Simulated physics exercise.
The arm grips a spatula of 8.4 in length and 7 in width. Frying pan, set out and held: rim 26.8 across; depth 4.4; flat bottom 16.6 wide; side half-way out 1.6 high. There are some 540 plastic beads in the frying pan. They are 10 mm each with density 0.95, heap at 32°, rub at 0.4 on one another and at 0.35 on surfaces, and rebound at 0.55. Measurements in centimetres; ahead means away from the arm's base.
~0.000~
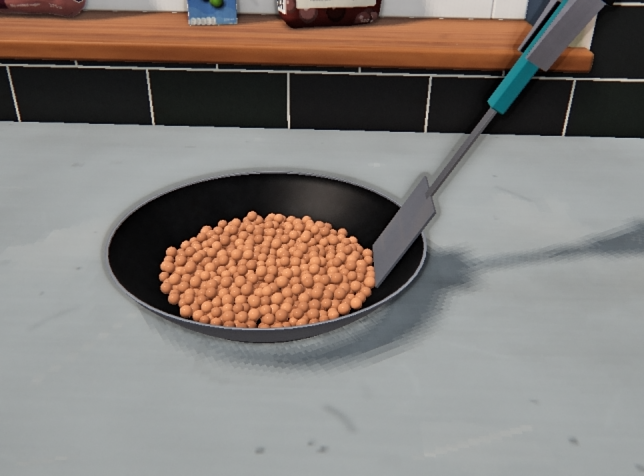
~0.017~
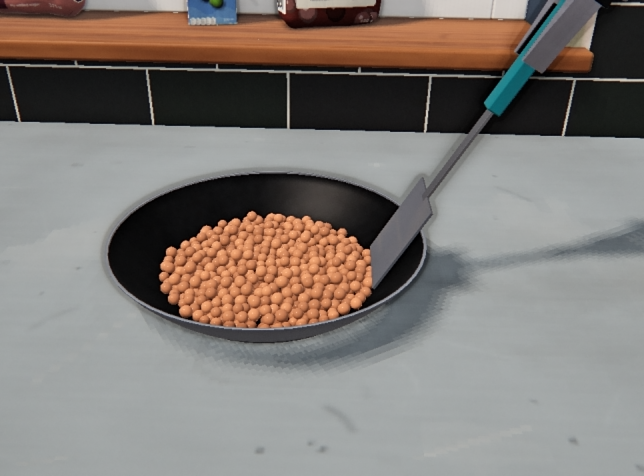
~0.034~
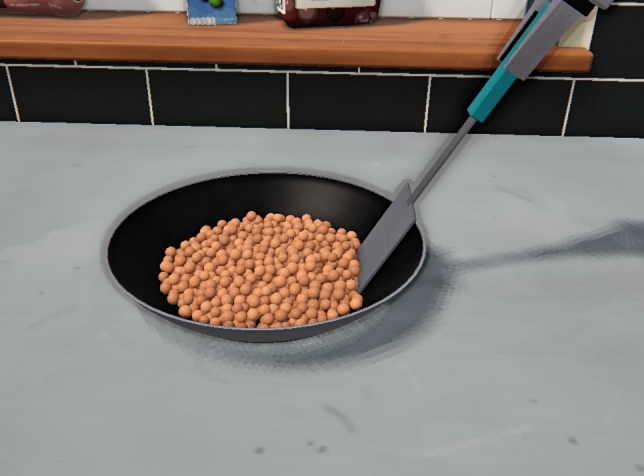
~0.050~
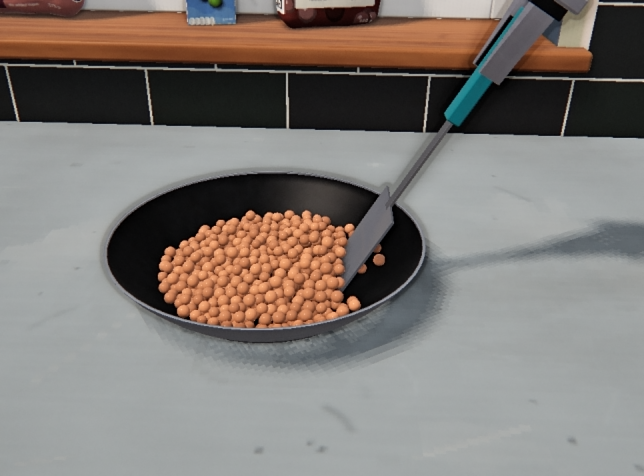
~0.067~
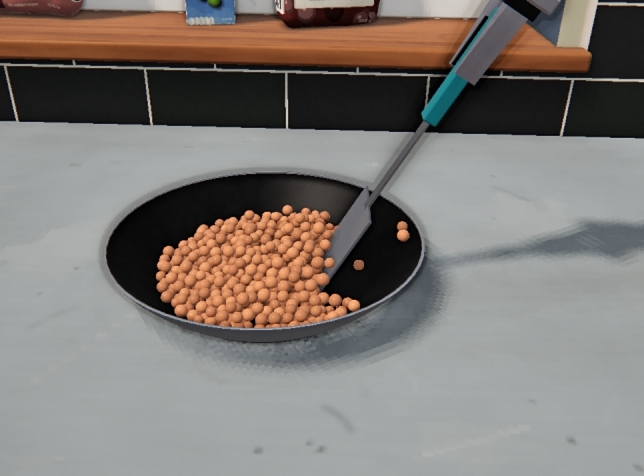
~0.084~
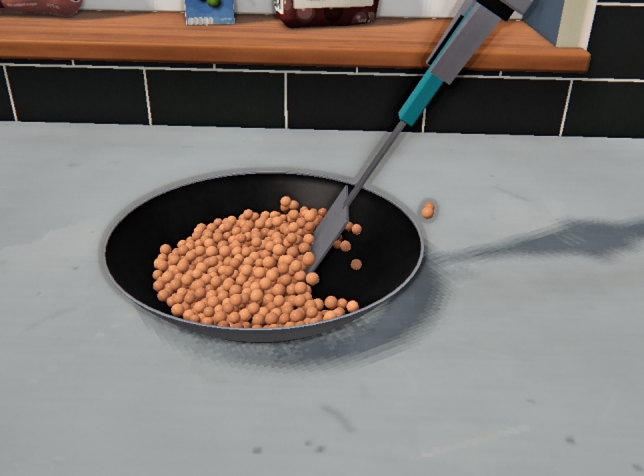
In a black pan, a spatula pushes small orange-brown balls leftward, and a few scatter right.
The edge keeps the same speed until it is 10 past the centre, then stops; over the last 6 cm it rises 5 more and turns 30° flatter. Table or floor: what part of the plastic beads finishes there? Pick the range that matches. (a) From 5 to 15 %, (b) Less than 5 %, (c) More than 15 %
More than 15 % (c).
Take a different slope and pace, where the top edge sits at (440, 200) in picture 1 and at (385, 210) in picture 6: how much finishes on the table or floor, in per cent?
10 per cent.
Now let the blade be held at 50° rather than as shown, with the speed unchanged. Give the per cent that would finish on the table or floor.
In that case around 15 per cent.
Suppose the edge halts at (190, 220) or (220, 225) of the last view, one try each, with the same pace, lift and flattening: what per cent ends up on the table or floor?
About 10 and 10 per cent.
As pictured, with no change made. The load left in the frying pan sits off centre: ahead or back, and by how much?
Ahead of centre, near 3.0 centimetres.
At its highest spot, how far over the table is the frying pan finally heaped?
It reaches roughly 4.0 cm.
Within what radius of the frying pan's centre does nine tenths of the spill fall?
90 centimetres, give or take.
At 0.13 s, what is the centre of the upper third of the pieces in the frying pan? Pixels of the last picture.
Roughly at (246, 252).
By 0.13 s, sloping 60°, highest piece 12 above the table; 542 in the frying pan, 2 on the blade or in flight.
By 0.17 s, sloping 51°, highest piece 14 above the table; 542 in the frying pan, 2 on the blade or in flight.
By 0.39 s, sloping 30°, highest piece 13 above the table; 431 in the frying pan, 56 on the table or floor, 57 on the blade or in flight.
By 1.44 s, sloping 30°, highest piece 4 above the table; 431 in the frying pan, 113 on the table or floor.
Final count, 431 in the frying pan, 113 on the table or floor. That is 21 % on the table or floor.
